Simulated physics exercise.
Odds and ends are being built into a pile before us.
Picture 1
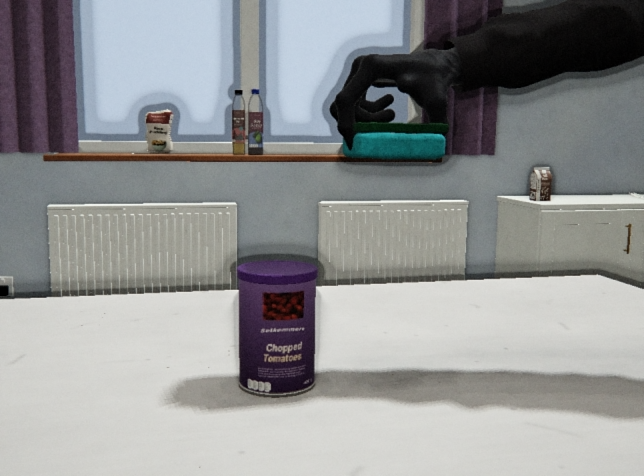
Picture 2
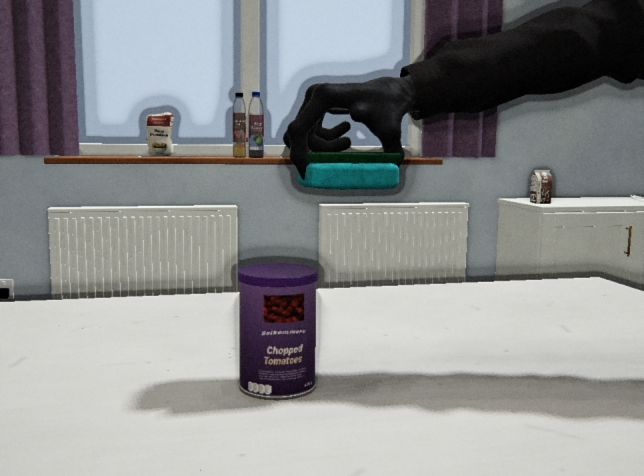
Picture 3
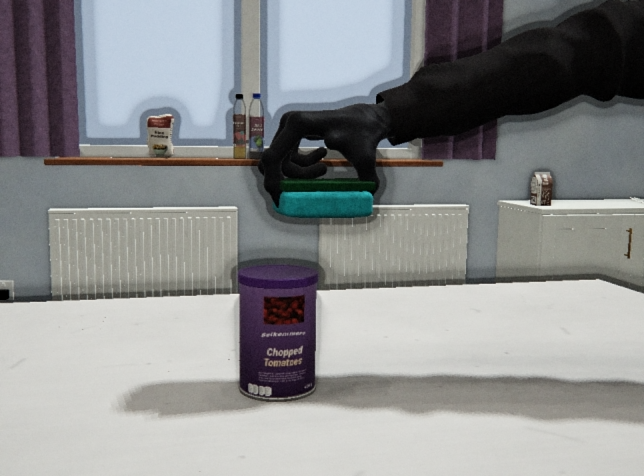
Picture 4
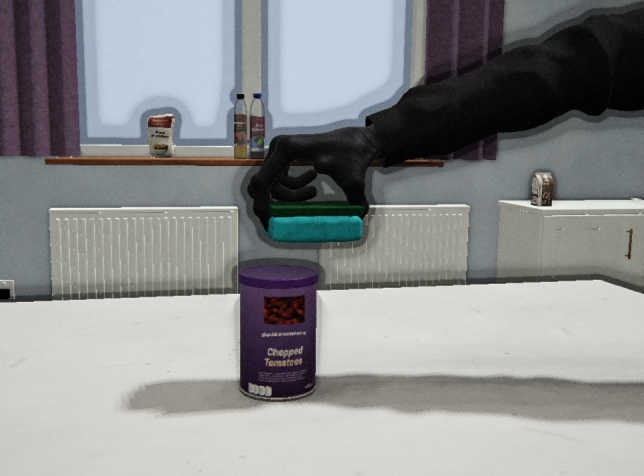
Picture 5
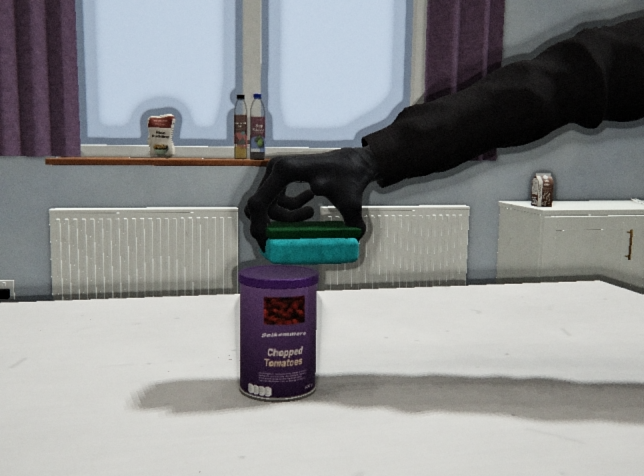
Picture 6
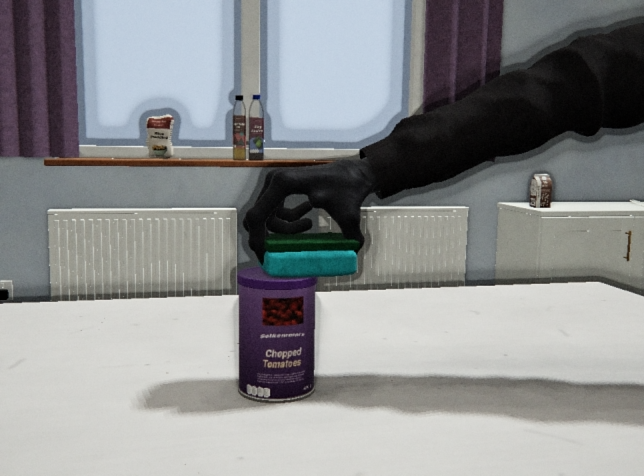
In a room with a window and radiators, a black-gloved hand carried a turquoise sponge leftward and down over a white table, lowering it onto the top of a purple tin of chopped tomatoes.
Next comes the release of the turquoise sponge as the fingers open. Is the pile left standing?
It will remain standing.
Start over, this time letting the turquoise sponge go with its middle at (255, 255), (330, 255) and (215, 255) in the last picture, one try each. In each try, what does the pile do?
Lab note - case 1: No collapse; case 2: Collapse; case 3: Collapse.
Then, 0.20 s after the last picture, nothing has stirred.
Then, 0.50 s after the last picture, turquoise sponge resting near (307, 255).
At rest, all 4 in place. Seen from the same camera at the end, turquoise sponge near (307, 255). The pile stays up.
